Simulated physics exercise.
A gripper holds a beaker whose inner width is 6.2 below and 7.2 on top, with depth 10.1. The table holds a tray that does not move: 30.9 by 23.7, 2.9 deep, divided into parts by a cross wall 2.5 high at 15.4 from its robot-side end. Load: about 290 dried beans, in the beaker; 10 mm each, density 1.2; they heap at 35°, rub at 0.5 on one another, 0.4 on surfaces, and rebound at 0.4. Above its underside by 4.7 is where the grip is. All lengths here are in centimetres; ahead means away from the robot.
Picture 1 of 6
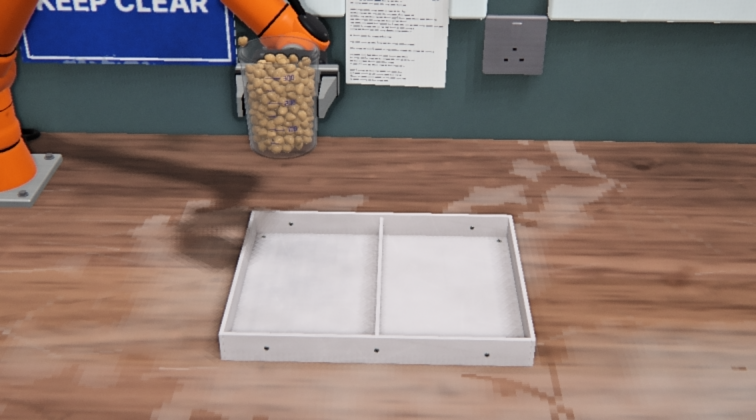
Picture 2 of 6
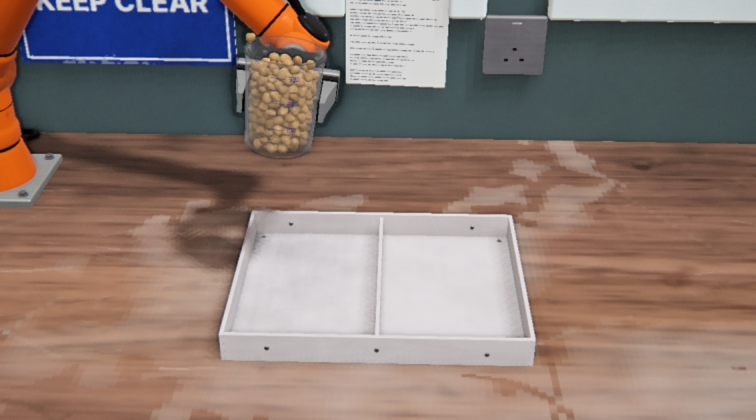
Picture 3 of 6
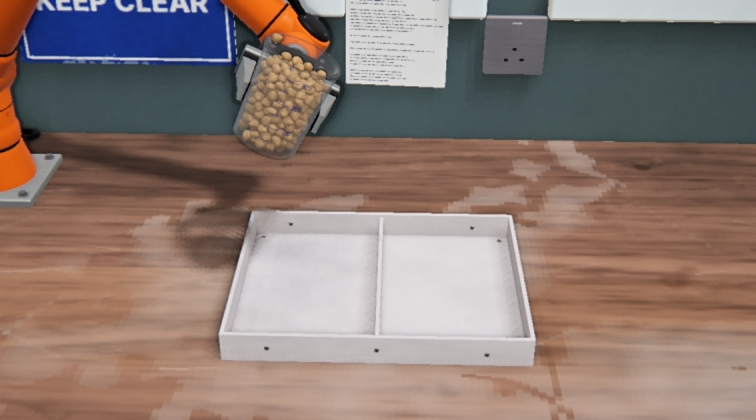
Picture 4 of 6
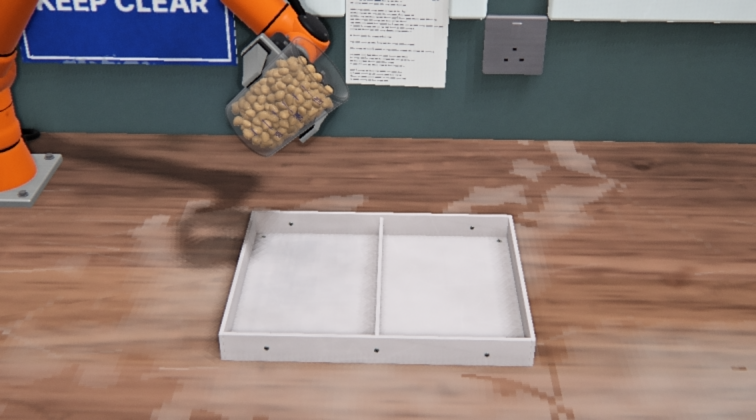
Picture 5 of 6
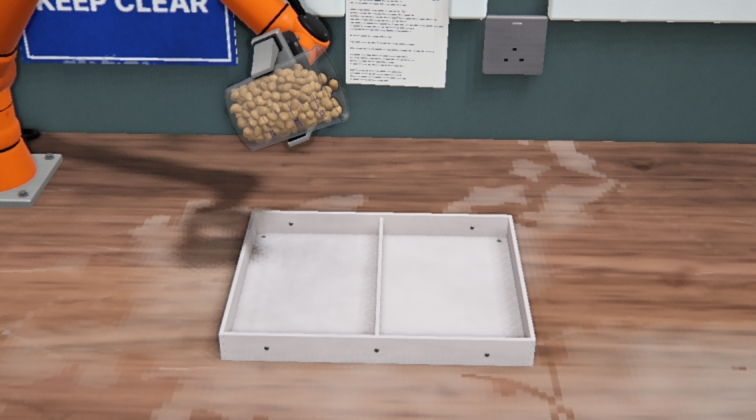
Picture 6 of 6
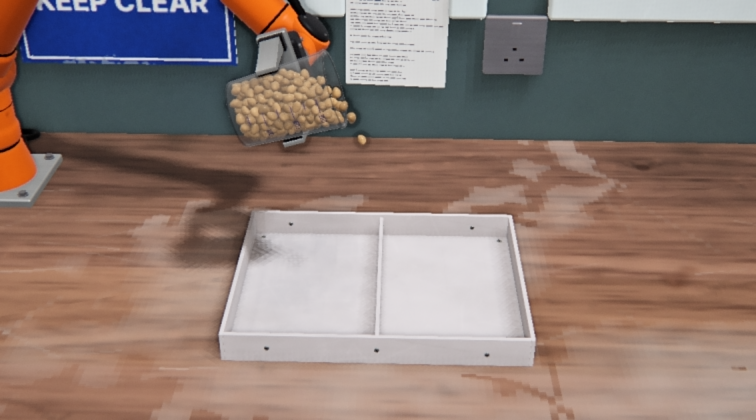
To begin with, an orange robot arm holds a clear beaker full of tan dried beans upright above a wooden table with an empty, divided white tray. The gripper tilts the beaker steadily to the right, the beans shift toward its mouth, and a single bean drops out.
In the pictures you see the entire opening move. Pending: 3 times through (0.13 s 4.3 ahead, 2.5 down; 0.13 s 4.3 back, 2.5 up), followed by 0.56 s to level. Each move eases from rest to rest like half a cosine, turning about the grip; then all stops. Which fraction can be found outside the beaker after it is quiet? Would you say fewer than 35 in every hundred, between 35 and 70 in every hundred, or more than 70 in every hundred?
Fewer than 35 in every hundred.
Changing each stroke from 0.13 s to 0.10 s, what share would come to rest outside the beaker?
That would give around 40 per cent.
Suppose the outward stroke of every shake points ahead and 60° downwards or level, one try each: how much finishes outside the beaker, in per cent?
Estimates, in order: 10 % then 60 %.
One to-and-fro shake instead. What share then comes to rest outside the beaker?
I'd expect something close to 10 per cent.
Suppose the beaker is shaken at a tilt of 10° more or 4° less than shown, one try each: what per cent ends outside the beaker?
55 and 20 percent.
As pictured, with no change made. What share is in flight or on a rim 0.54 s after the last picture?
Some 9 per cent.
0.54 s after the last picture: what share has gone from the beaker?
By then near 20 % is out.
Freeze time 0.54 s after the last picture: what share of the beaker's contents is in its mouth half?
40 %.
Then, 0.54 s later, tilted 73° forward, highest piece 25 above the table; 231 in the beaker, 22 in the far-side part, 12 in the robot-side part, 25 in flight or on a rim.
Then, 1.07 s later, tilted 34° forward, highest piece 26 above the table; 213 in the beaker, 50 in the far-side part, 27 in the robot-side part.
Then, 1.54 s later, level, highest piece 28 above the table; 213 in the beaker, 50 in the far-side part, 27 in the robot-side part.
Then, 2.59 s later, level, highest piece 28 above the table; 213 in the beaker, 50 in the far-side part, 27 in the robot-side part.
At rest, 213 in the beaker, 50 in the far-side part, 27 in the robot-side part. That is 27 % outside the beaker.
